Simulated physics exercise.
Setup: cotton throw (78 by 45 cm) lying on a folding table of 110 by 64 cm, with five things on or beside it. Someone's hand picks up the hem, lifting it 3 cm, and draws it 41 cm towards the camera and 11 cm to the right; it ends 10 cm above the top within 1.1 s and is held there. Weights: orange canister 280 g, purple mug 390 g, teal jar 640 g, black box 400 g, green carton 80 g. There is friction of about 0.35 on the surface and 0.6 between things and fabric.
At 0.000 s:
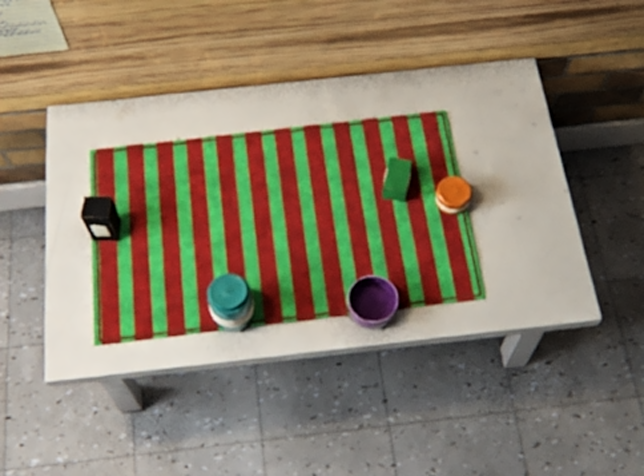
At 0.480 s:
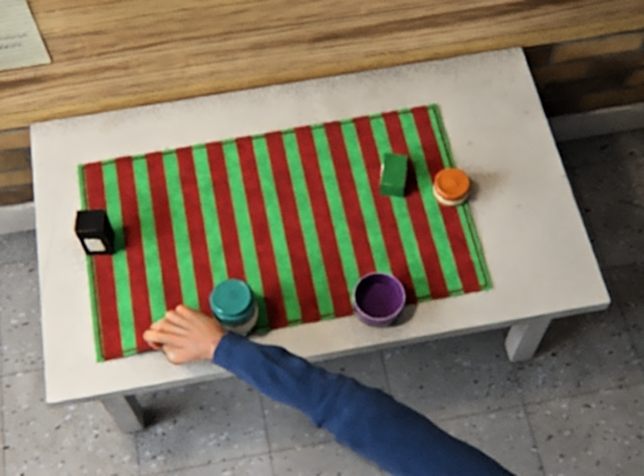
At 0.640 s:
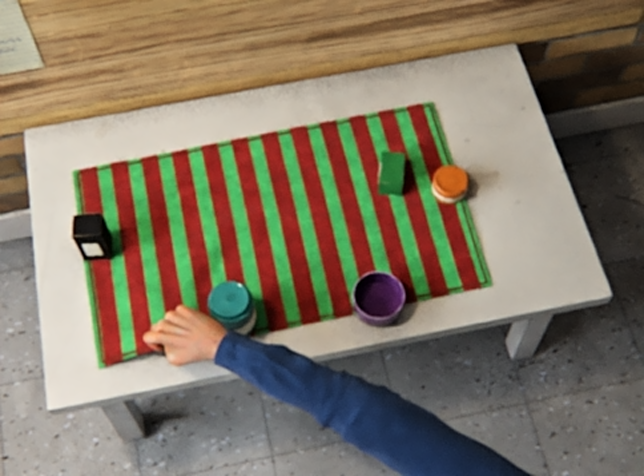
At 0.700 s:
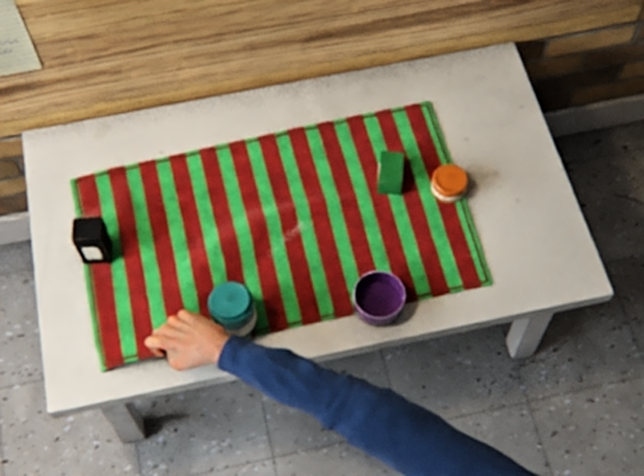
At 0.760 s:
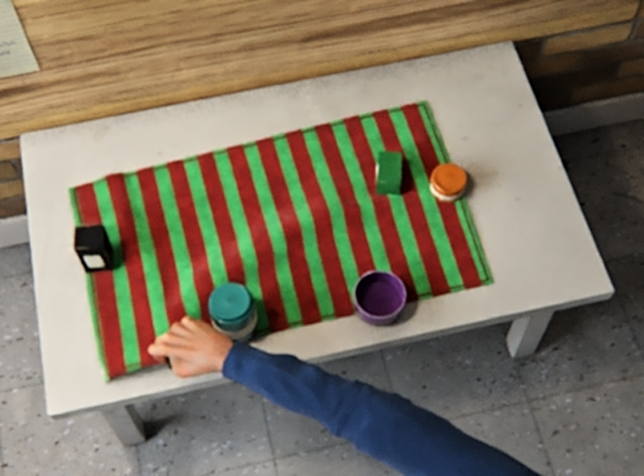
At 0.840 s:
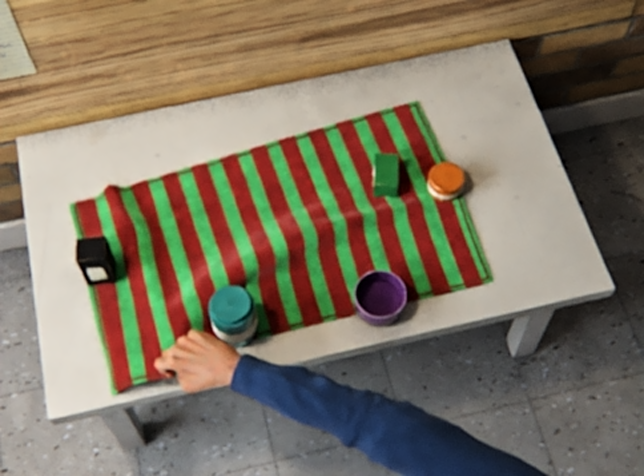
To begin with, a red and green striped cloth lies on a small white table with a teal jar, purple mug, black box, green carton and orange canister. A blue-sleeved arm reaches in, grips the near edge by the left corner and draws it slightly nearer and rightward, rippling the cloth.
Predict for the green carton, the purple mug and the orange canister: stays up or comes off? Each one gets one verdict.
In order: The green carton won't leave; the purple mug won't stay; the orange canister won't leave.
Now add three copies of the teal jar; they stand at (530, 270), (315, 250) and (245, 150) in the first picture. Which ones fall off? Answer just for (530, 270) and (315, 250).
So the first copy ends up on top, while the second copy ends up below.
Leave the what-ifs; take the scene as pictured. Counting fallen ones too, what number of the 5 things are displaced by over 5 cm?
In total, 5 of them qualify.
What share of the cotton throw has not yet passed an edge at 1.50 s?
Near 40 in a hundred.
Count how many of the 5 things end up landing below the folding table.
I count 3.
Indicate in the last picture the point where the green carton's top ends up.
Roughly (337, 315).
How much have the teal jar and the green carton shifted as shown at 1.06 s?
Approx. shift - teal jar: 8 cm; green carton: 8 cm.
After 1.1 s, 95 % of the cotton throw is still over the top; green carton 7 cm off its start, orange canister 7 cm off its start, purple mug 3 cm off its start.
After 1.3 s, 70 % of the cotton throw is still over the top; green carton 21 cm off its start, orange canister 19 cm off its start, purple mug 10 cm off its start.
After 1.5 s, 40 % of the cotton throw is still over the top; green carton 37 cm off its start at (259, 286), orange canister 34 cm off its start at (312, 262), purple mug over the edge.
After 1.7 s, 30 % of the cotton throw is still over the top; green carton 39 cm off its start, orange canister 37 cm off its start, purple mug over the edge.
After 3.3 s, 25 % of the cotton throw is still over the top; orange canister 37 cm off its start at (302, 277), green carton on its side, 34 cm off its start at (337, 315), purple mug over the edge, black box over the edge.
